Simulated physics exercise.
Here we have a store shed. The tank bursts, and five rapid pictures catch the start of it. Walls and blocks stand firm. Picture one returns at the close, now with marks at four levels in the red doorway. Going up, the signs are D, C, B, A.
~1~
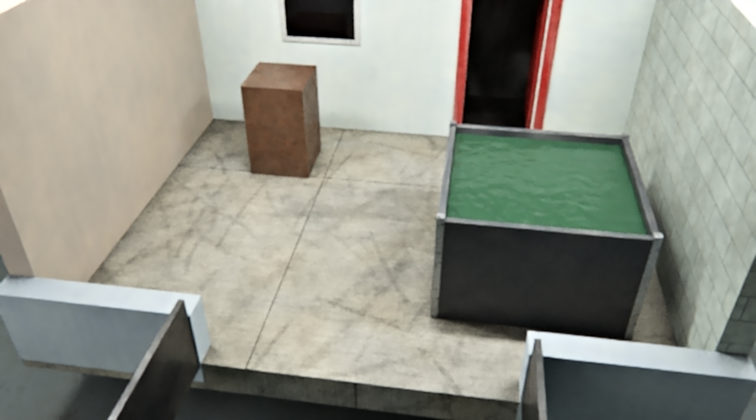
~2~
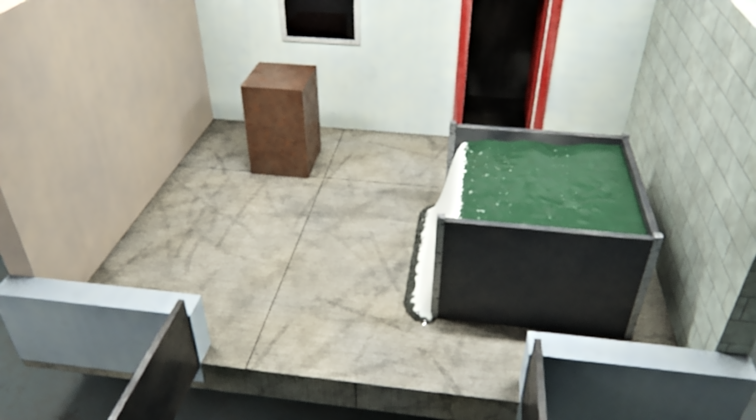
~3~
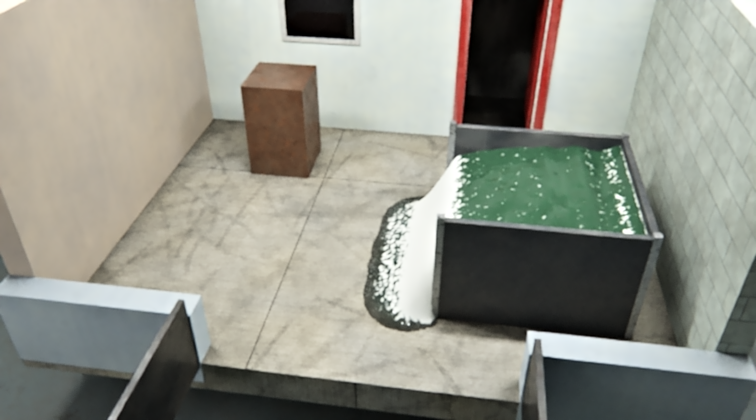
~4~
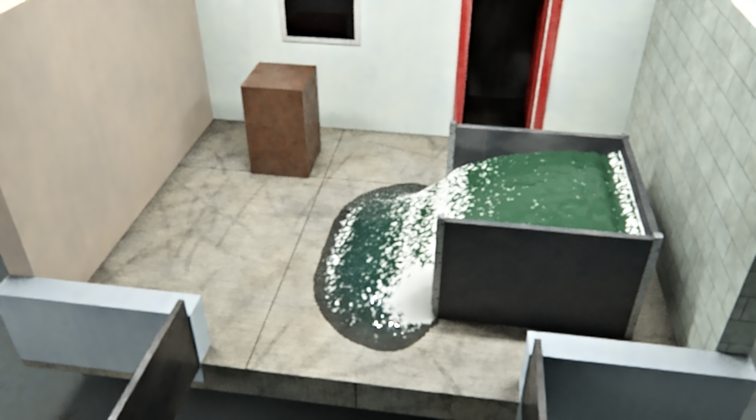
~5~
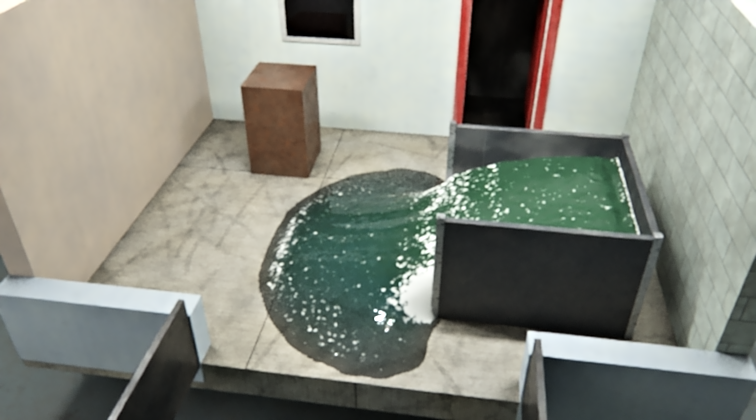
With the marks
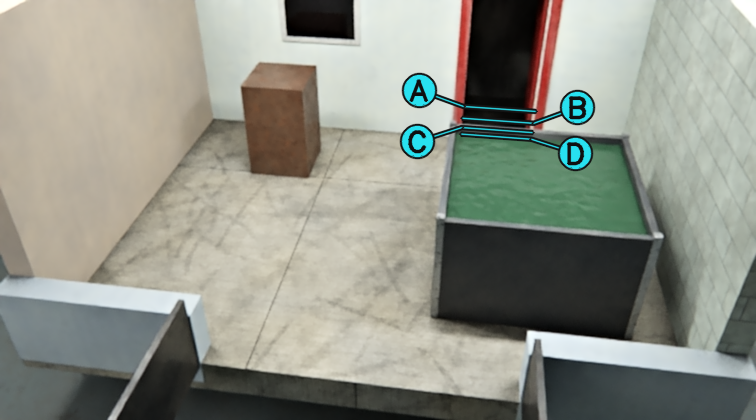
Green water in a dark tank poured out over its left side in a white, foamy rush, then spread leftward across the shed's pale floor in a widening, rounded pool.
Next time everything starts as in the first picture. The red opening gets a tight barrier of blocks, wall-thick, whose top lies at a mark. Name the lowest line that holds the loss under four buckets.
Go for C.
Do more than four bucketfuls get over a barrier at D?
Yes, that goes wrong.
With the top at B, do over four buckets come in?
No, not at all.
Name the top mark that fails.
The answer is D.
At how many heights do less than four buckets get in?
Three of them.
On the marked copy, A at (499, 108); B at (498, 120); C at (496, 130); D at (496, 136); from the bottom up D, C, B, A.
With A, nothing gets over.
With B, nothing gets over.
With C, a splash gets over, under a bucket.
With D, about 8 bucketfuls get in.
